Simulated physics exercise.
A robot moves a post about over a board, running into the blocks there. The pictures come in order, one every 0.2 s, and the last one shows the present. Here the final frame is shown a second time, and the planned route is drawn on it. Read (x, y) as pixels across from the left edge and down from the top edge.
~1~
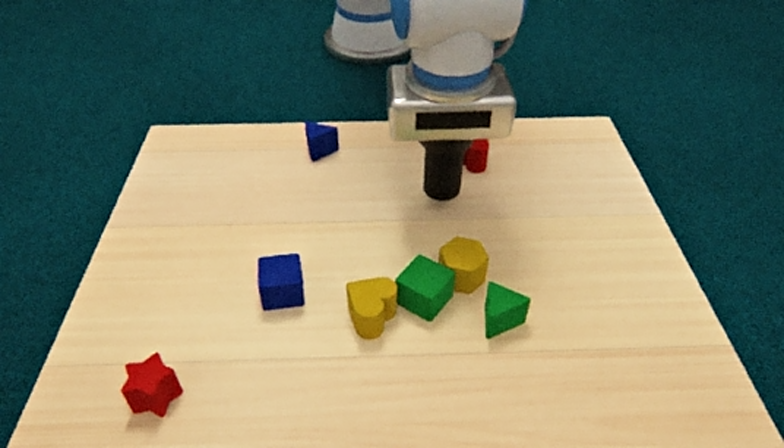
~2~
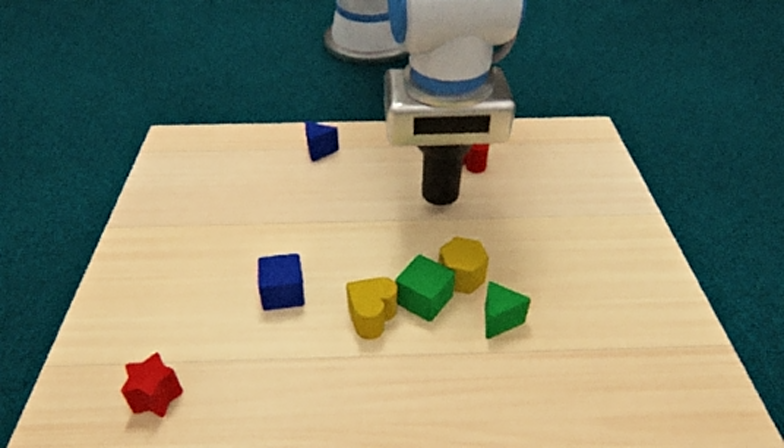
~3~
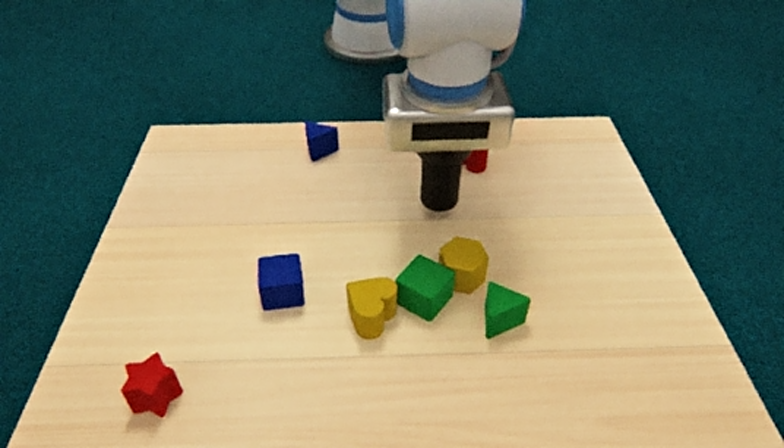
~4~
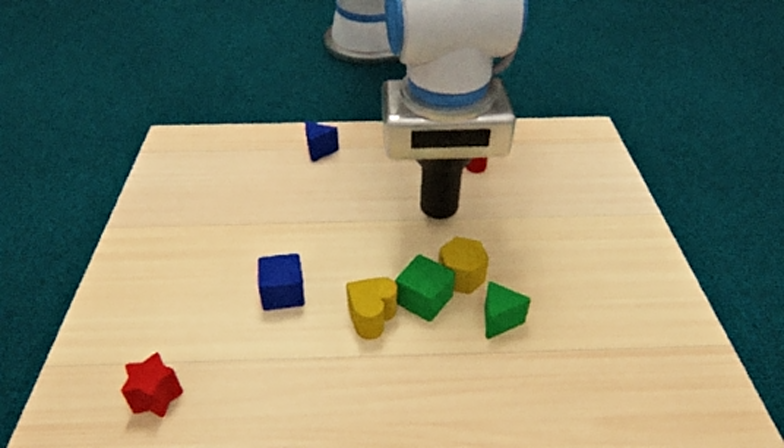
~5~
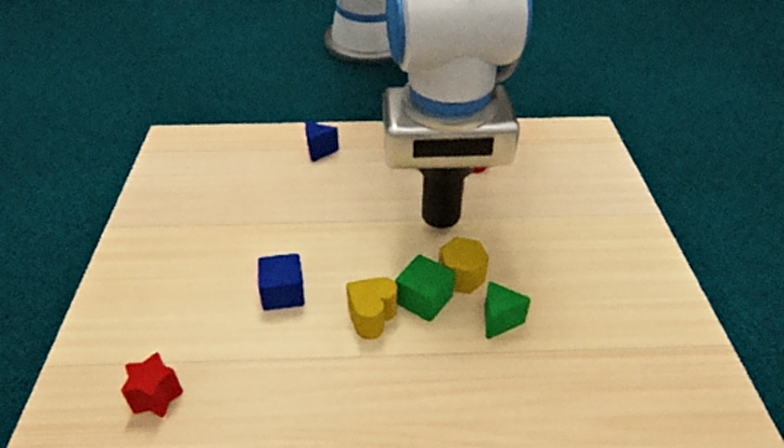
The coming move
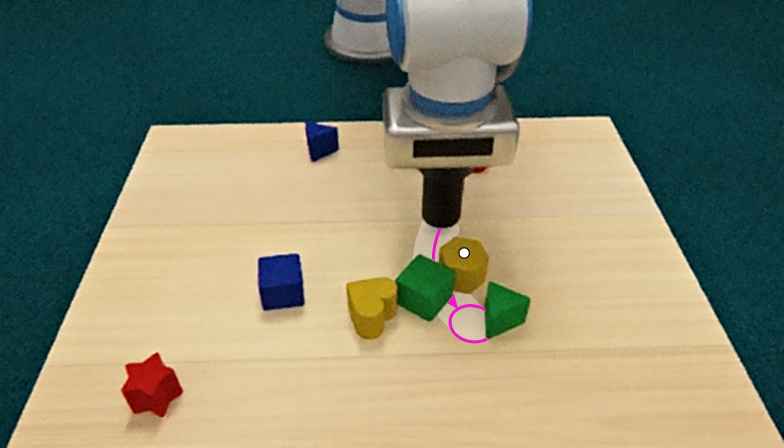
A pale wooden board on a dark teal surface is seen from above its near edge, with the camera still. A blue triangular block and a partly hidden red block sit at the back, a blue cube and red star at left, and a yellow heart, green cube, yellow hexagon and green triangle near the centre. The robot arm's black post moves slightly toward the viewer, while every block stays still.
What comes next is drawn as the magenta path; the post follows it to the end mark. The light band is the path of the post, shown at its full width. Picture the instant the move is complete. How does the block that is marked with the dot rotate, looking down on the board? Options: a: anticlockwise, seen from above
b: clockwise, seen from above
My pick is a.
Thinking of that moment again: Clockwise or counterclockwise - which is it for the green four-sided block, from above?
Clockwise, looking down.
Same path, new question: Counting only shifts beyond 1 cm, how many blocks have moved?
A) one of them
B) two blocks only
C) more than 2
C.
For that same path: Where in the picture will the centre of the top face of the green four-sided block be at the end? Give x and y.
The point I'd pick in the picture is (425, 307).
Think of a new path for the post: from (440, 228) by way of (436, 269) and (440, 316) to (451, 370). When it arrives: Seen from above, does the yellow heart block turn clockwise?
I'd say yes.
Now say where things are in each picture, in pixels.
The first picture shows post's lower end (442, 189); yellow heart block (371, 294); green four-sided block (426, 275); yellow hexagon (464, 253); green three-sided block (504, 298).
The second picture shows post (440, 194); blocks still.
The third picture shows post (439, 199); blocks still.
The fourth picture shows post (439, 207); blocks still.
The fifth picture shows post (441, 215); yellow heart block (371, 294); green four-sided block (426, 275); yellow hexagon (464, 253); green three-sided block (504, 298).
Drawn move, from (440, 228) via (433, 258) and (444, 291), ending at (473, 323); the dot is on the yellow hexagon.
The first path, step by step. One third of the way, post (434, 246); yellow hexagon (468, 258).
Two thirds of the way, post (445, 279); yellow heart block (367, 298), turned 15° clockwise; green four-sided block (426, 300); yellow hexagon (494, 279), turned 60° anticlockwise; green three-sided block (517, 307), turned 40° clockwise.
At the end, post (474, 310); yellow heart block (367, 298), turned 15° clockwise; green four-sided block (425, 307), turned 20° clockwise; yellow hexagon (520, 290), turned 120° anticlockwise; green three-sided block (543, 320), turned 60° clockwise.
